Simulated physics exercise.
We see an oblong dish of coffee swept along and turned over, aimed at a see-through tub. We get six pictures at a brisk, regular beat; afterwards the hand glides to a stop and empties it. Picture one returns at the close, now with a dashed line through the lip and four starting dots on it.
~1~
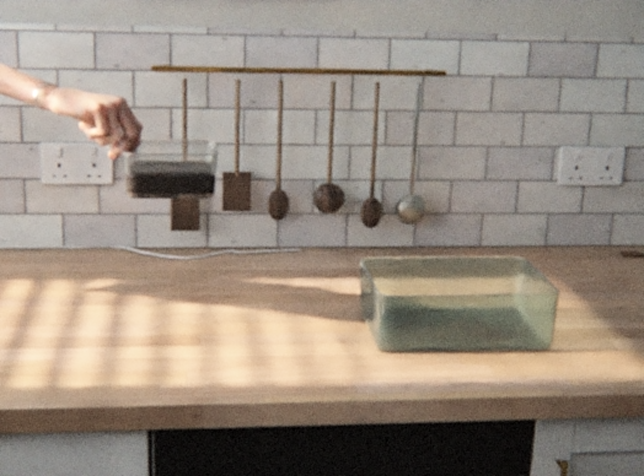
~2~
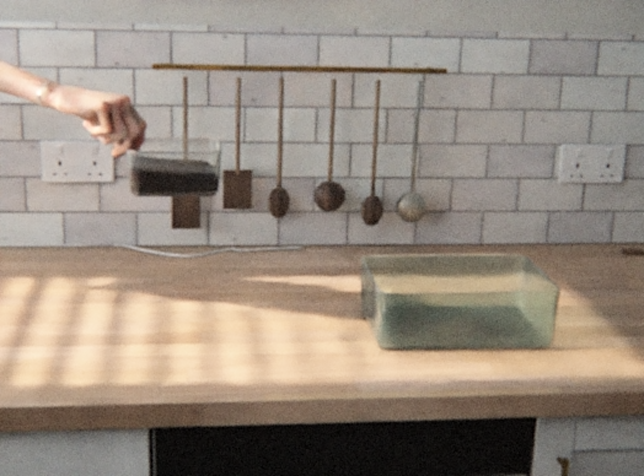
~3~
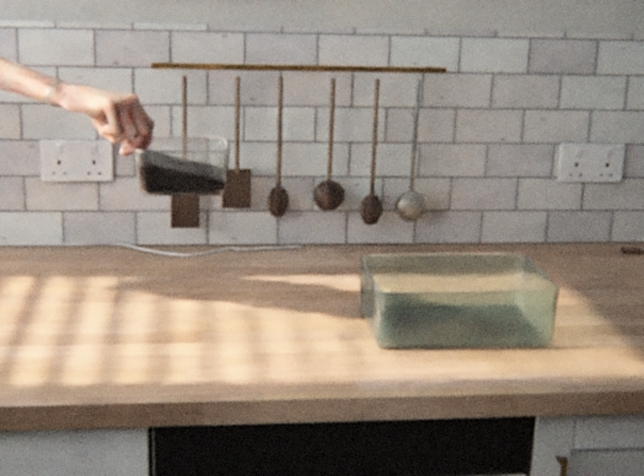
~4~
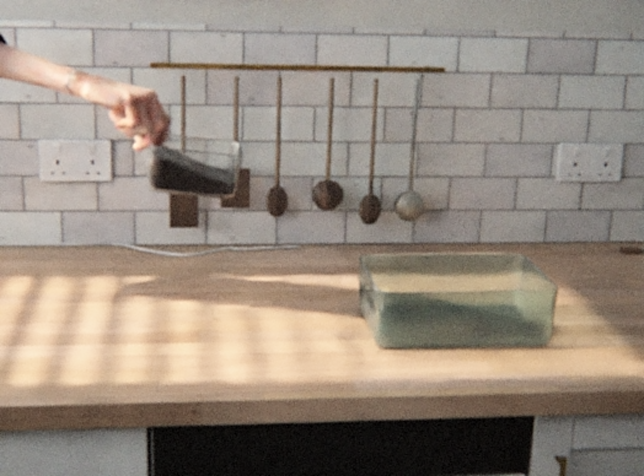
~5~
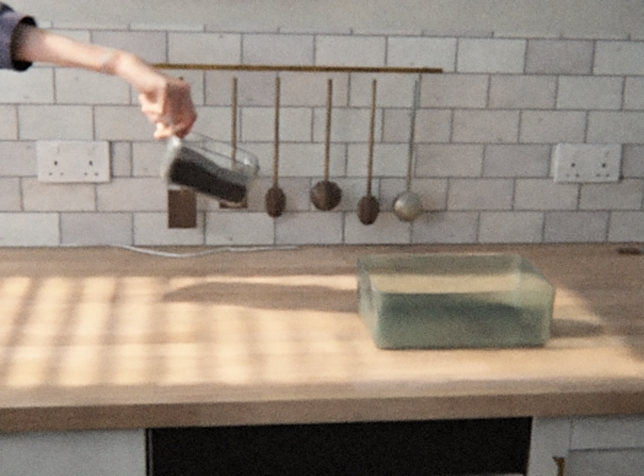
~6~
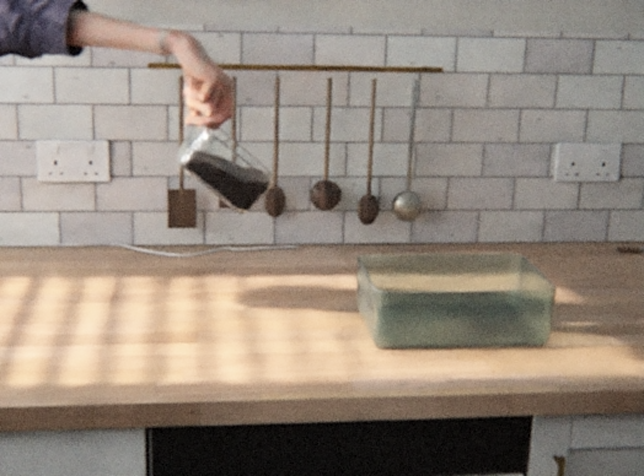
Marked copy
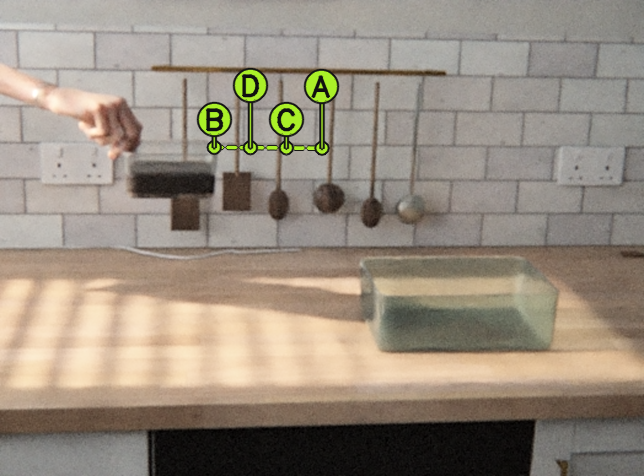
To begin with, a hand at the left holds a small clear dish of dark liquid nearly level above a wooden counter, where a see-through greenish tub sits to the right. The hand carries the dish slowly rightward, then the sleeved arm reaches further in and tilts it steeply, its right side dipping downward.
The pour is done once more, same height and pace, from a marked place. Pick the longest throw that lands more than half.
Dot D.
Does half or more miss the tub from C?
No, that is safe.
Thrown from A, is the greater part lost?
No.
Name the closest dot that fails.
Here it is dot B.
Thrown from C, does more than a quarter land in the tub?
Yes, clearly.
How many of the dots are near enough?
Three.
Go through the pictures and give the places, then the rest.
Upright, lip at (215, 147); tub from (376, 350) to (551, 347); nothing has left yet, in the first picture.
Upright, lip at (218, 145); nothing has left yet, in the second picture.
Upright, lip at (226, 144); nothing has left yet, in the third picture.
Tipped about 6°, lip at (240, 148); nothing has left yet, in the fourth picture.
Tipped about 20°, lip at (256, 161); nothing has left yet, in the fifth picture.
Tipped about 40°, lip at (271, 176); nothing has left yet, in the sixth picture.
On the marked copy, A at (321, 148); B at (214, 147); C at (286, 147); D at (250, 147).
With A, about 84 % lands in the tub, 3 % falls short and 14 % goes beside or beyond.
With B, about 18 % lands in the tub, 78 % falls short and 4 % goes beside or beyond.
With C, about 87 % lands in the tub, 4 % falls short and 9 % goes beside or beyond.
With D, about 78 % lands in the tub, 15 % falls short and 7 % goes beside or beyond.
